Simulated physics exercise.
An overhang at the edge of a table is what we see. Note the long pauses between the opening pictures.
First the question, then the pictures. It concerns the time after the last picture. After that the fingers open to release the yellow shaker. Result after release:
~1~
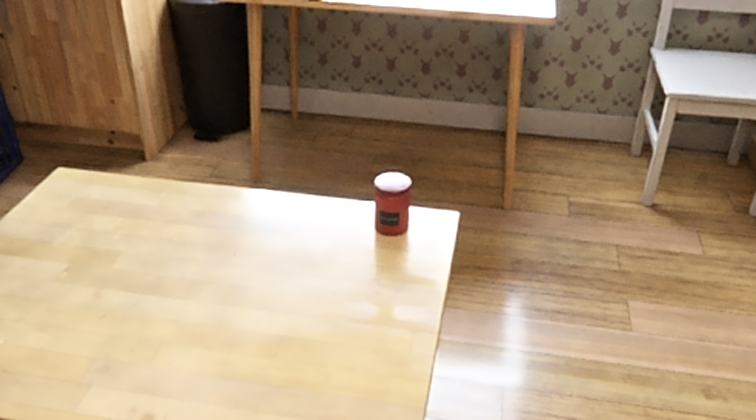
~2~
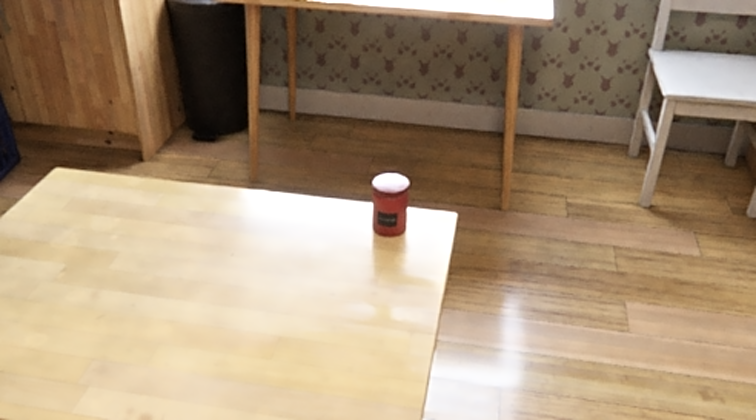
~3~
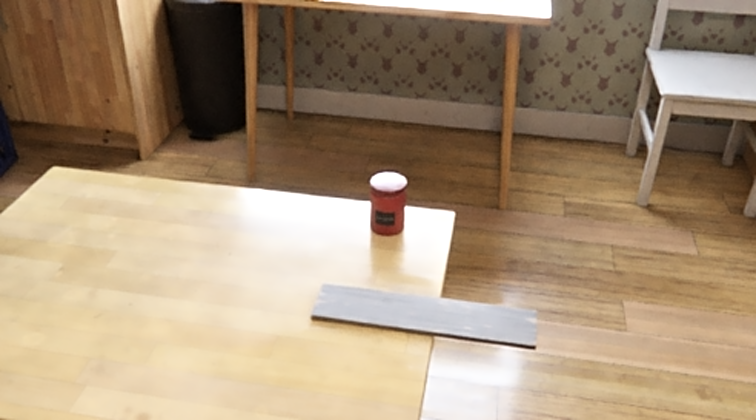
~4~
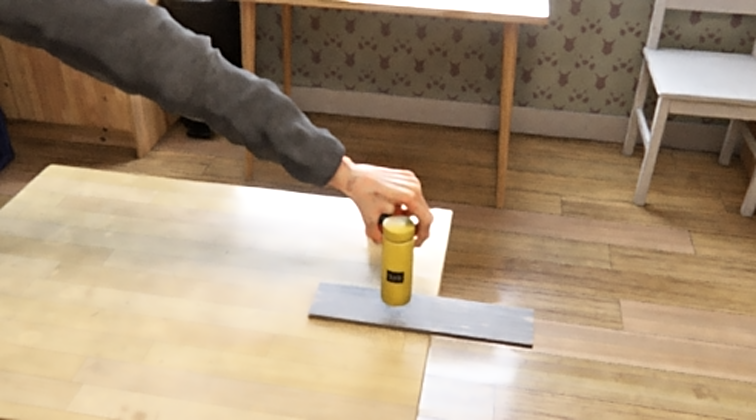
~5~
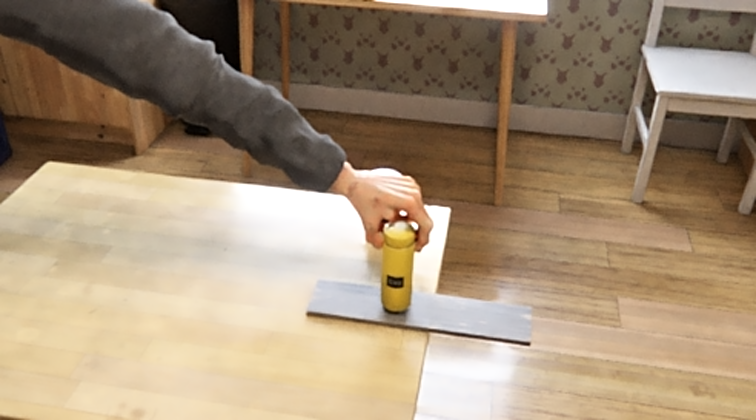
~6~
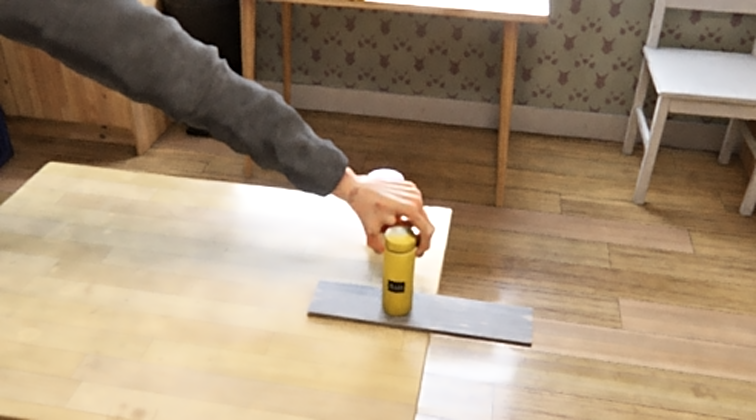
Stable.
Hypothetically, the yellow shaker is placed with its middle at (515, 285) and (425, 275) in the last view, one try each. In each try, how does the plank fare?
In case one it tumbles, while in case two it stays where it is.
Then, 0.80 s past the last view, nothing moves.
Then, 1.70 s past the last view, yellow shaker resting near (399, 272).
Finally, all 3 still in place. Final places as the last picture's camera would see them, yellow shaker near (399, 272). The plank stays on the table.
